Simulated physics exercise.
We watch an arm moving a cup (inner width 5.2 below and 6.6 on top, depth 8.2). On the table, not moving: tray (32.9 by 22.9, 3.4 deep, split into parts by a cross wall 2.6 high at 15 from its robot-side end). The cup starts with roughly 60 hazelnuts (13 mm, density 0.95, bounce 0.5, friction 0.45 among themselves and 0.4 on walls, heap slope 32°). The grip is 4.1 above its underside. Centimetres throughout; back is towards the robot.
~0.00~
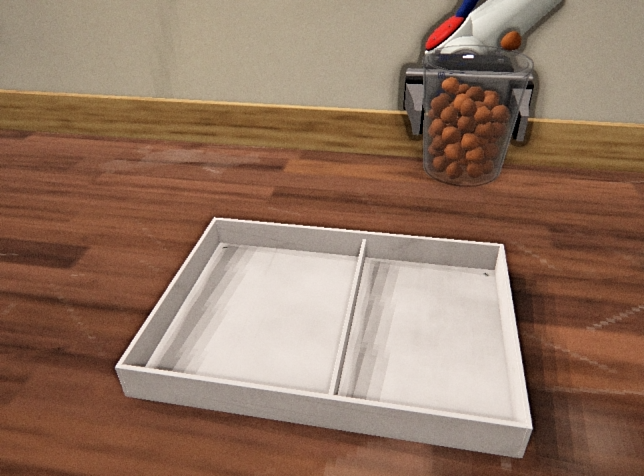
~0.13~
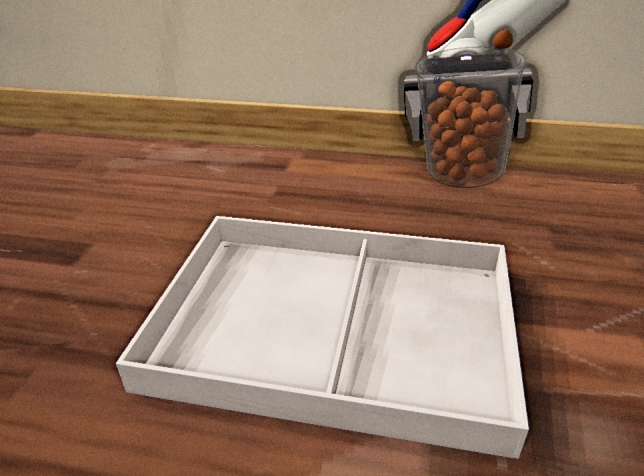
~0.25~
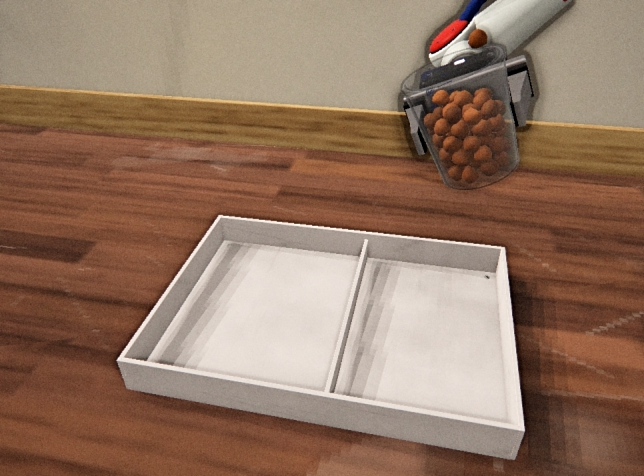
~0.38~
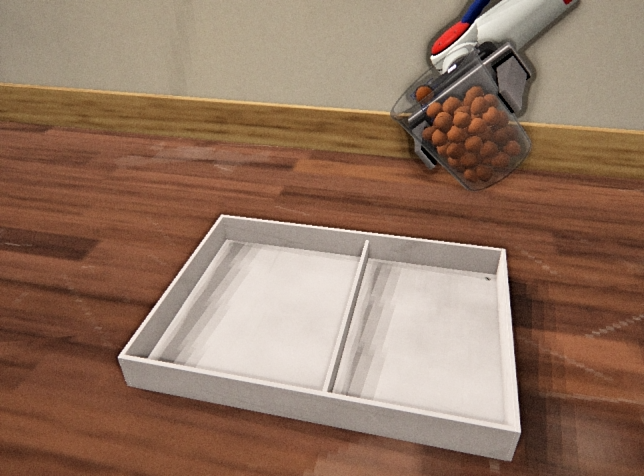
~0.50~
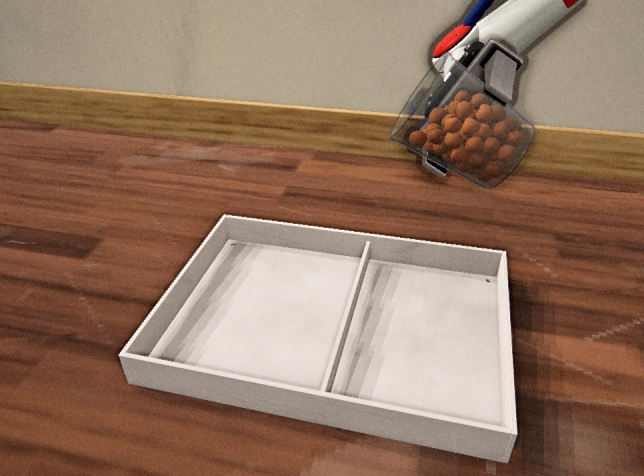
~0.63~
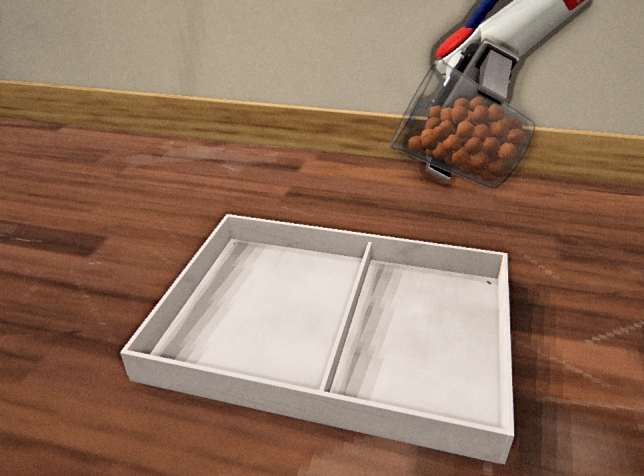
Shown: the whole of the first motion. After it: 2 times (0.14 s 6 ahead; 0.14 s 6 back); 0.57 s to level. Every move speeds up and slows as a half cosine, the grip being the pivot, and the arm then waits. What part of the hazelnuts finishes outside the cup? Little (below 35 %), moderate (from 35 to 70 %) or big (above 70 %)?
Share outside the cup: Moderate (from 35 to 70 %).
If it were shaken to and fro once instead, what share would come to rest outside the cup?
In that case some 35 per cent.
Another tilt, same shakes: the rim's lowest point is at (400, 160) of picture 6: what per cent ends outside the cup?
About 100 per cent.
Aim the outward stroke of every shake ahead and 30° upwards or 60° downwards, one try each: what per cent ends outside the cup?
About 80 and 0 per cent.
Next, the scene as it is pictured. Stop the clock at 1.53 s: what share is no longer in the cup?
Near 55 per cent so far.
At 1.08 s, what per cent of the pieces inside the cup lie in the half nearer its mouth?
Roughly 55 per cent.
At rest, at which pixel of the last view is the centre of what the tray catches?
Around (310, 326).
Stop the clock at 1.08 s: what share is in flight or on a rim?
Some 2 per cent.
By 1.08 s, tilted 66° forward, highest piece 24 above the table; 41 in the cup, 14 in the far-side part, 6 in the robot-side part, 1 in flight or on a rim.
By 1.53 s, tilted 22° forward, highest piece 24 above the table; 28 in the cup, 20 in the far-side part, 14 in the robot-side part.
By 1.96 s, level, highest piece 23 above the table; 28 in the cup, 20 in the far-side part, 14 in the robot-side part.
By 3.01 s, level, highest piece 23 above the table; 28 in the cup, 20 in the far-side part, 14 in the robot-side part.
Final count, 28 in the cup, 20 in the far-side part, 14 in the robot-side part. That is 55 % outside the cup.
